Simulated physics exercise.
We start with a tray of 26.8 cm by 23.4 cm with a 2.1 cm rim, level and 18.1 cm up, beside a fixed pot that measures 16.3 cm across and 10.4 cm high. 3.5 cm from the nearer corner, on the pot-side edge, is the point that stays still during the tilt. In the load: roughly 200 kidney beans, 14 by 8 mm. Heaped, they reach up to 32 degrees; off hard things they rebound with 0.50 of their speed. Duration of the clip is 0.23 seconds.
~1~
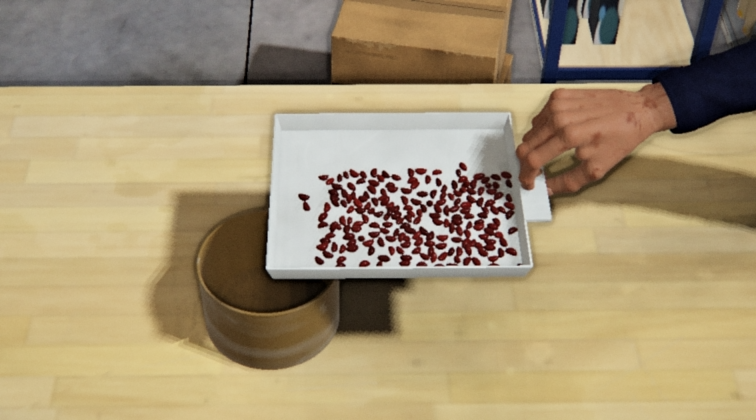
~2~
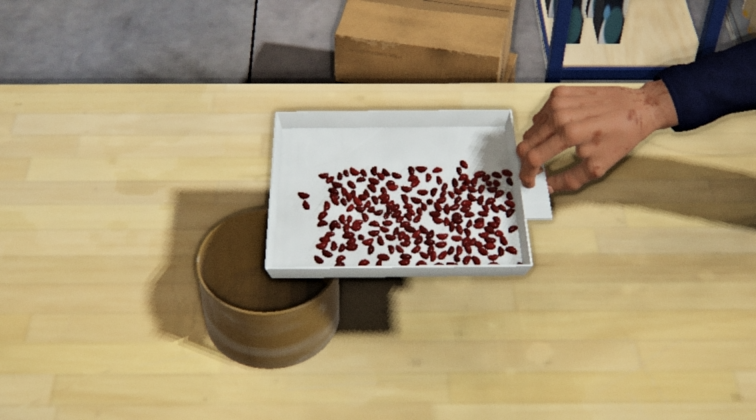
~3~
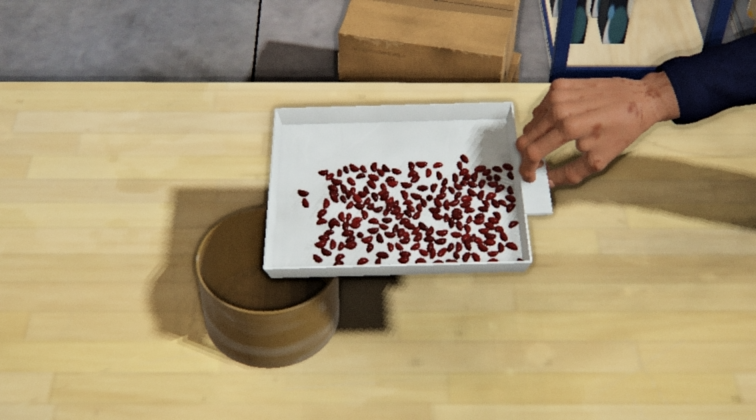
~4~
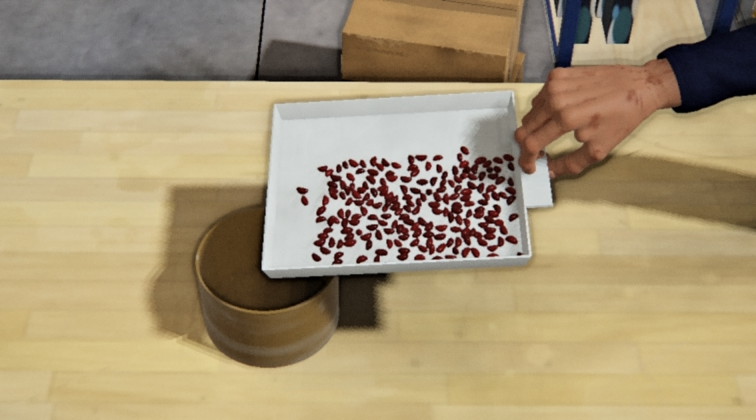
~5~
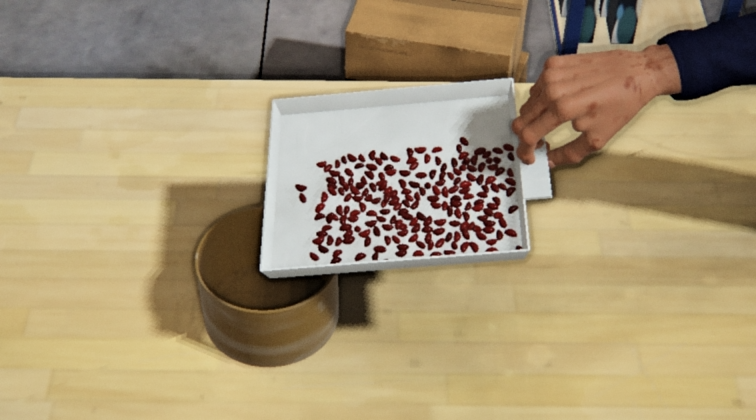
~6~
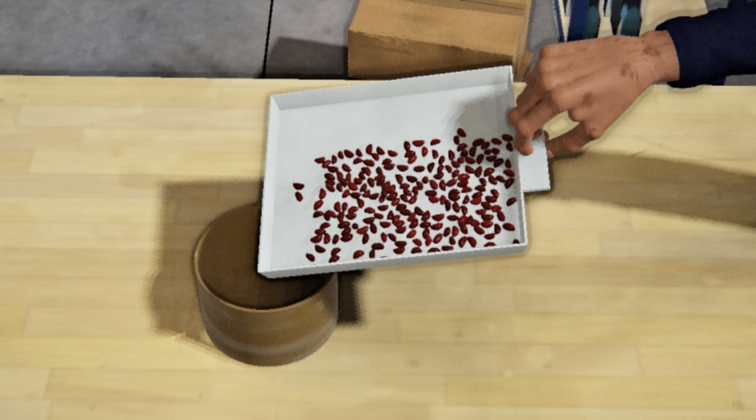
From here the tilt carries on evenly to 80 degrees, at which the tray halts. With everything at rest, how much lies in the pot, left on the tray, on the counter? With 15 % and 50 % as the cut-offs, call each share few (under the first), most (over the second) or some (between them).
My estimate: Pot: Few, tray: Few, counter: Most.
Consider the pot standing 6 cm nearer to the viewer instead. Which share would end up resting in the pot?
Share in pot: Approx. 90 %.
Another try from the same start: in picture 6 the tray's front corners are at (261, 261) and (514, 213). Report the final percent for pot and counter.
The pot gets 50 and the counter 30.
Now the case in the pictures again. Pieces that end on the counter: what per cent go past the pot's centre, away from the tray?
I reckon around 80 per cent.
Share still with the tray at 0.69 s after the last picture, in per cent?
Roughly 80 percent of the load, I'd say.
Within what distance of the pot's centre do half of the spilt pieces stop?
About 16 cm from the centre.
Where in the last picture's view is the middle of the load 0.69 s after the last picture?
Load centre, approx.: (267, 255) px.
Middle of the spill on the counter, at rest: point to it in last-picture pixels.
(211, 408).
Then, 0.42 s after the last picture, tilt 46 degrees; the tray holds 100 %, the pot 0 %.
Then, 0.69 s after the last picture, tilt 66 degrees; the tray holds 80 %, the pot 0 %.
Then, 1.08 s after the last picture, tilt 80 degrees; the tray holds 20 %, the pot 5 %.
In the end, pot 5 %, tray 5 %, counter 90 %.
